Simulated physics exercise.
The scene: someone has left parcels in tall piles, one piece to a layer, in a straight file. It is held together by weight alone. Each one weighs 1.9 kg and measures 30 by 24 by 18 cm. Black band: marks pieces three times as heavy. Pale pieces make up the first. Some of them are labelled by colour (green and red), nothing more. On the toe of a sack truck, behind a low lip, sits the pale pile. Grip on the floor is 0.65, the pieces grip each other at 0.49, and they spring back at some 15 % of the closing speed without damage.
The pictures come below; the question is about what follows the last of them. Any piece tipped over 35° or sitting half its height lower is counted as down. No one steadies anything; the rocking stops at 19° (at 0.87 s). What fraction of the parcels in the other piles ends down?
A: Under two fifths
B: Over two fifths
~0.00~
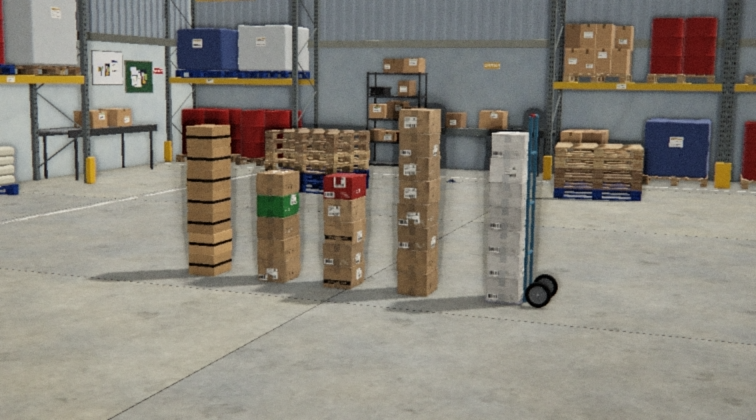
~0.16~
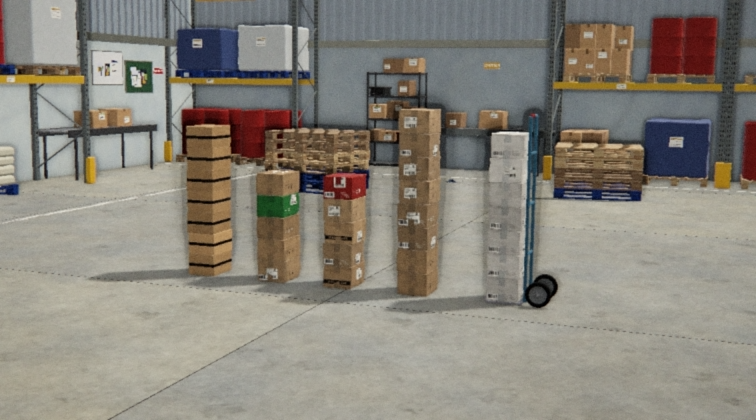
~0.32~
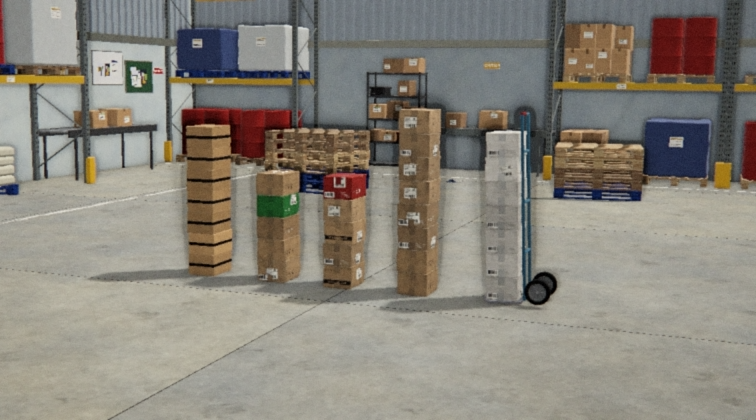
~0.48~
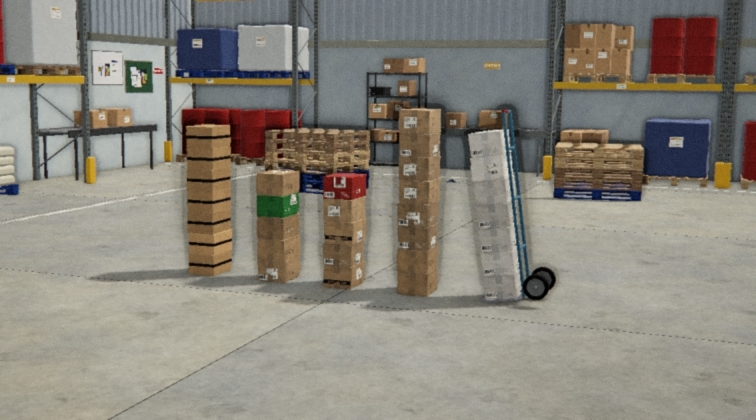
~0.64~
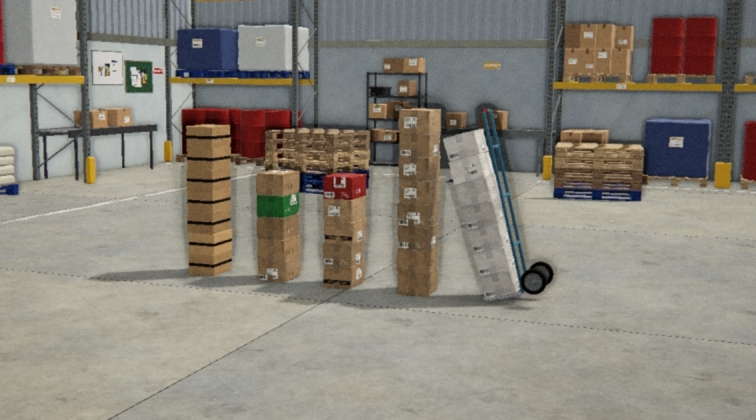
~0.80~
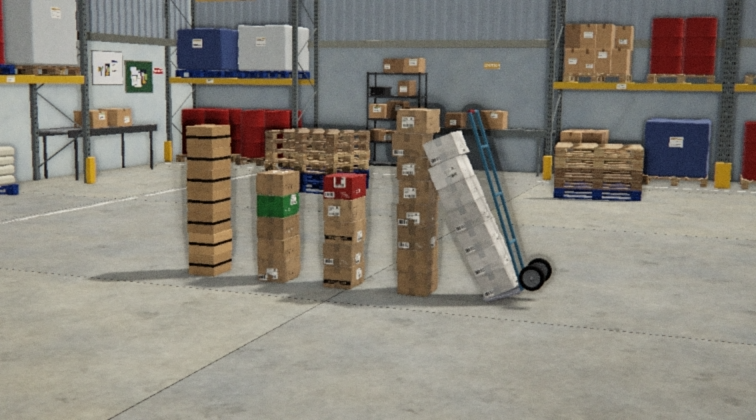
B.
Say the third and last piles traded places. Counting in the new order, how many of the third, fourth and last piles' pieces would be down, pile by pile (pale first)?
Count of fallen pieces - third: 5; fourth: 4; last: 5.
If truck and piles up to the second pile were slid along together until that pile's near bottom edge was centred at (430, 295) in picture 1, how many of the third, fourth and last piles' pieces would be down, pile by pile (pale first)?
In that case third 4, fourth 0, last 0.
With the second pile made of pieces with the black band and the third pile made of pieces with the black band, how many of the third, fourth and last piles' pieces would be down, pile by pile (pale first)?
The tally would be third 0, then fourth 0, then last 0.
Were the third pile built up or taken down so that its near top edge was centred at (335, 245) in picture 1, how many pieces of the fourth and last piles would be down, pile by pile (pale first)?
Counts down - fourth: 0; last: 0.
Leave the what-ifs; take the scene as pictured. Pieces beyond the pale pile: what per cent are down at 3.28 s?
95 %.
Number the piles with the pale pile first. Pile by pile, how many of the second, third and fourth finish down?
For the second pile 8, for the third pile 5, for the fourth pile 5.
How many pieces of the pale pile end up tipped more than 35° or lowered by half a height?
Count: 7.
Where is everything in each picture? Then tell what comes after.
In the first picture (each place is the centre of the face we see best), truck frame (530, 154) 0° forward; green parcel (270, 206); red parcel (337, 188); the others all in place.
The second picture shows truck frame (530, 154) 0° forward; green parcel (270, 206).
The third picture shows truck frame (523, 152) 3° forward; red parcel (337, 188).
The fourth picture shows truck frame (507, 149) 8° forward, top of the pale pile leaning 8°; green parcel (270, 206); the others all in place.
The fifth picture shows truck frame (491, 148) 14° forward, top of the pale pile leaning 17°; red parcel (337, 188); the others all in place.
The sixth picture shows truck frame (480, 148) 18° forward, top of the pale pile leaning 24°; green parcel (270, 206); red parcel (337, 188); one has shifted.
By 1.24 s, 7 of the pale pile down; none of the 25 other parcels down, 8 disturbed.
By 1.68 s, 7 of the pale pile down; 8 of the 25 other parcels down; red parcel tilted 16°.
By 2.32 s, 7 of the pale pile down; 13 of the 25 other parcels down; green parcel tilted 30°, 7 cm lower; red parcel tilted 19°, 12 cm lower.
By 3.28 s, 7 of the pale pile down; 24 of the 25 other parcels down; green parcel tilted 44°, 15 cm lower; red parcel tilted 40°, 17 cm lower.
When it is over (4.3 s), 7 of the pale pile down; 24 of the 25 other parcels down; green parcel tilted 45°, 15 cm lower; red parcel tilted 12°, 19 cm lower. That is 96 per cent. In pixels of the last frame, middles, green parcel near (220, 219), red parcel near (247, 204).
